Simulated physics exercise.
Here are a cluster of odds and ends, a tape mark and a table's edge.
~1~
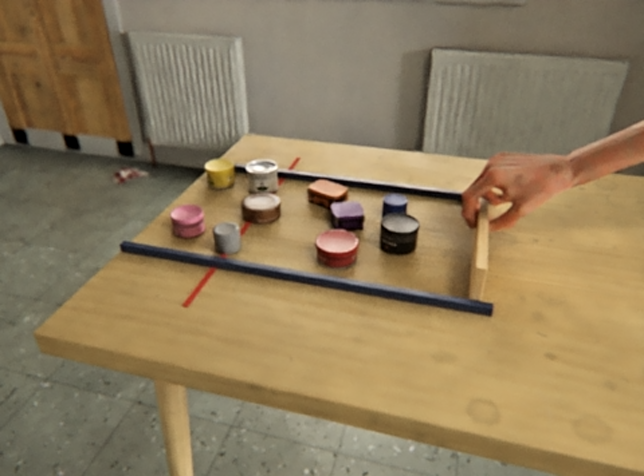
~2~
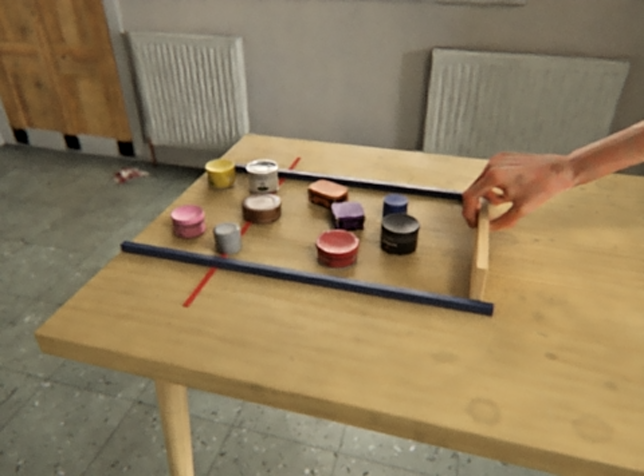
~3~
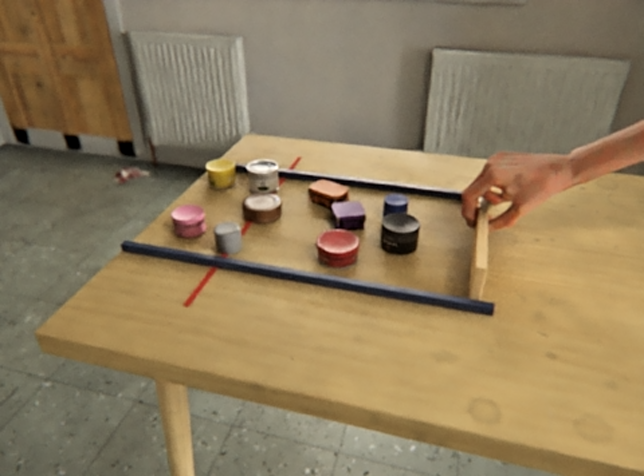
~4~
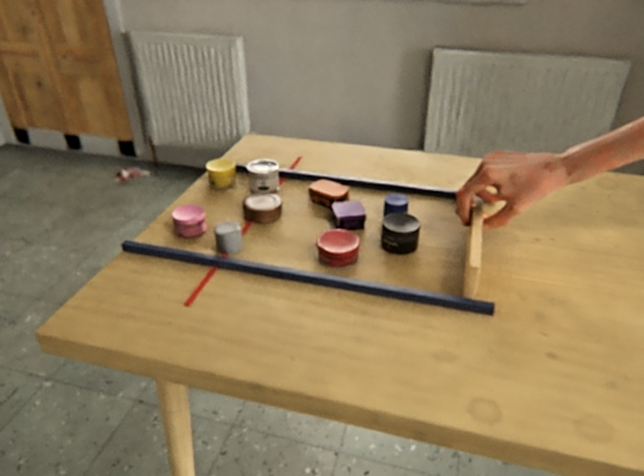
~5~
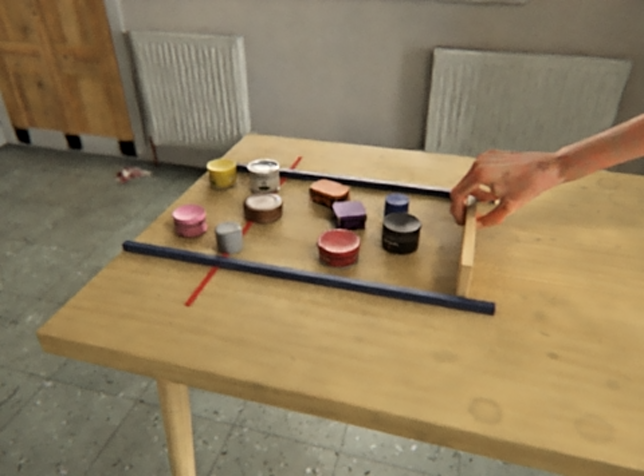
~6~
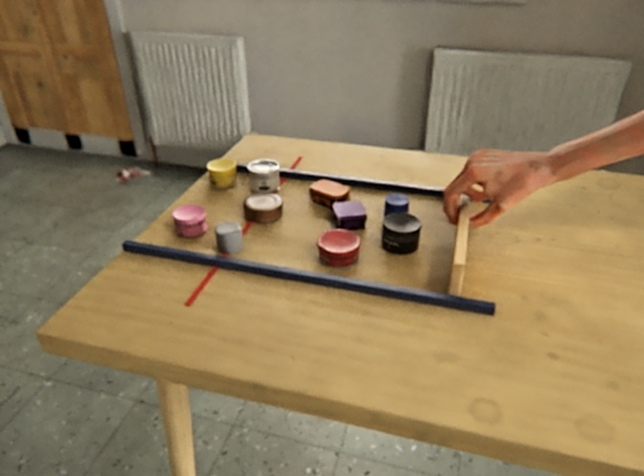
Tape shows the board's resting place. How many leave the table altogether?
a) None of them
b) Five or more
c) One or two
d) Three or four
The answer is a.
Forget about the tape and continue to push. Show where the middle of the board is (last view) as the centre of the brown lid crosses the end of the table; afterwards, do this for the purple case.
The middle is at (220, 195) when it's the brown lid, and at (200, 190) when it's the purple case.
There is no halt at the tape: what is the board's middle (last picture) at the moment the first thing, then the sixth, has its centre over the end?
First: Around (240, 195). Next: Around (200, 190).
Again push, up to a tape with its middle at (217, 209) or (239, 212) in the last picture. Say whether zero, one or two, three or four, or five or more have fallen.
In order: 1 or 2 and none at all.
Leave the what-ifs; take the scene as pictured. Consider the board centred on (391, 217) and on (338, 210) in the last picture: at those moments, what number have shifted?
2 and 5.
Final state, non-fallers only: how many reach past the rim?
Counting them gives 0.
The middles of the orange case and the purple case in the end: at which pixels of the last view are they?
Final centres, first then second: (270, 178), (237, 198).
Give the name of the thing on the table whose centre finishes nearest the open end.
Answer: The yellow tin.
Soon after, none off yet; yellow tin at rest near (223, 174); pink tub at rest near (190, 221); white pot at rest near (264, 177).
At rest, the number that fall off is zero.
